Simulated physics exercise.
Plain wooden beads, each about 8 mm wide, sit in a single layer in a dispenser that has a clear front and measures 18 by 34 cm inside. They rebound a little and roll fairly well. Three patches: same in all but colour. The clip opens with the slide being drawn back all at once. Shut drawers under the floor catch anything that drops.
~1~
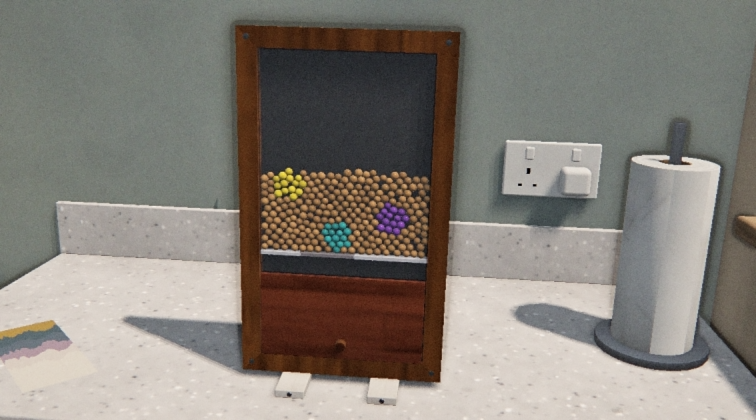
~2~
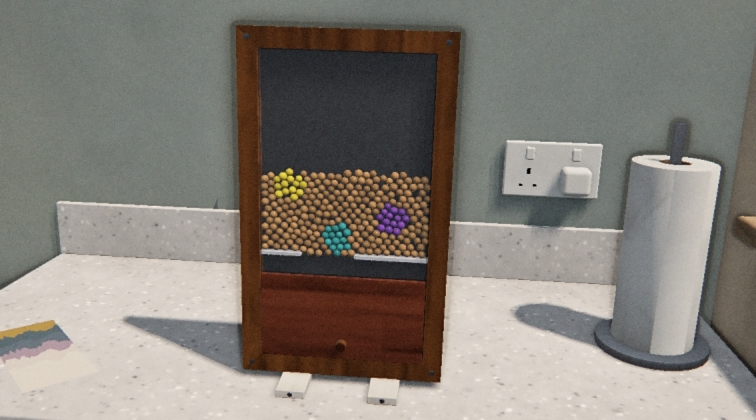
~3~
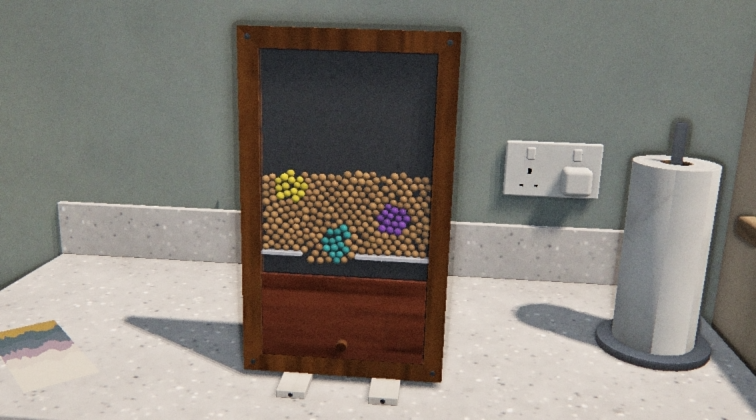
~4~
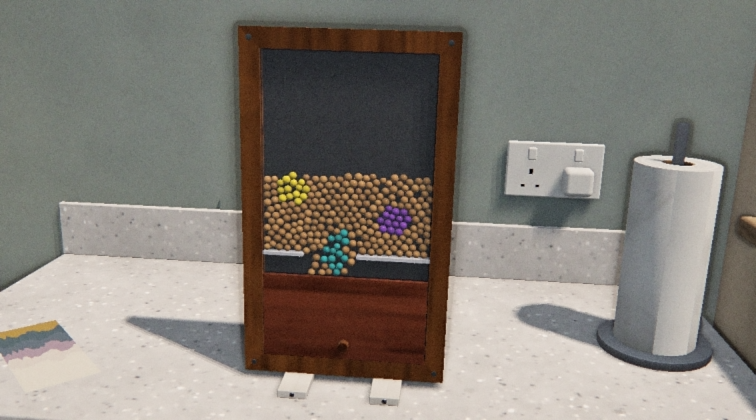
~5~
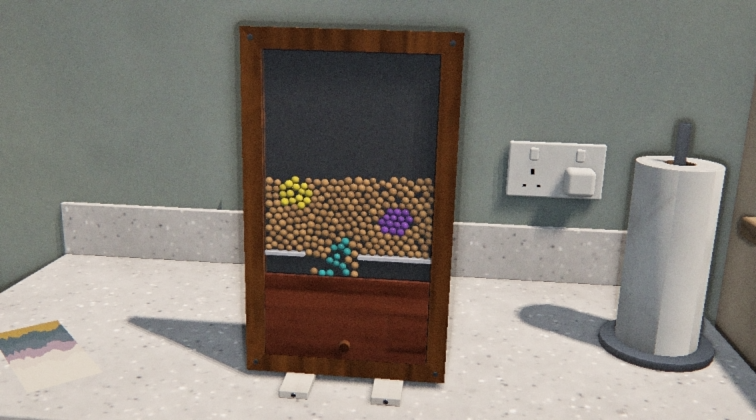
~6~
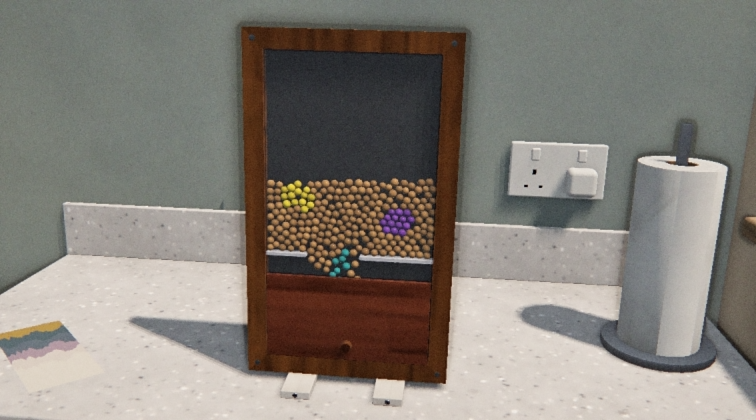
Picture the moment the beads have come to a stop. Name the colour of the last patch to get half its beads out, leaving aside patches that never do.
Colour: Purple.
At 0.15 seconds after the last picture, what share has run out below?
I reckon close to 35 in a hundred.
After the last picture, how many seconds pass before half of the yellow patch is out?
I'd put it near 0.4 seconds.
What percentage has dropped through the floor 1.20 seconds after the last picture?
Something like 85 in a hundred.
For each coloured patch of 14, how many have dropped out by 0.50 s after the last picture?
Tally by patch: Purple = 4, yellow = 14, turquoise = 14.
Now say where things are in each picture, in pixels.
The first picture shows about 260 beads; beads' middle (344, 215); purple patch (392, 220); yellow patch (289, 185); turquoise patch (336, 237); slide (297, 253) to (358, 256).
The second picture shows beads' middle (344, 216); 0 out.
The third picture shows beads' middle (344, 217); 5 out.
The fourth picture shows beads' middle (346, 221); 14 out.
The fifth picture shows beads' middle (349, 220); 21 out.
The sixth picture shows beads' middle (353, 220); 30 out; purple patch (397, 222); yellow patch (298, 197); turquoise patch (341, 262).
Then, 0.15 s after the last picture, 35 % are out; out of 14, purple 0, yellow 0, turquoise 14.
Then, 0.50 s after the last picture, 70 % are out; out of 14, purple 5, yellow 14, turquoise 14.
Then, 1.20 s after the last picture, 85 % are out; out of 14, purple 11, yellow 14, turquoise 14.
At rest 1.4 s after the last picture, 85 % are out; out of 14, purple 11, yellow 14, turquoise 14; half out at purple 0.58 s, yellow 0.37 s, turquoise 0.02 s.
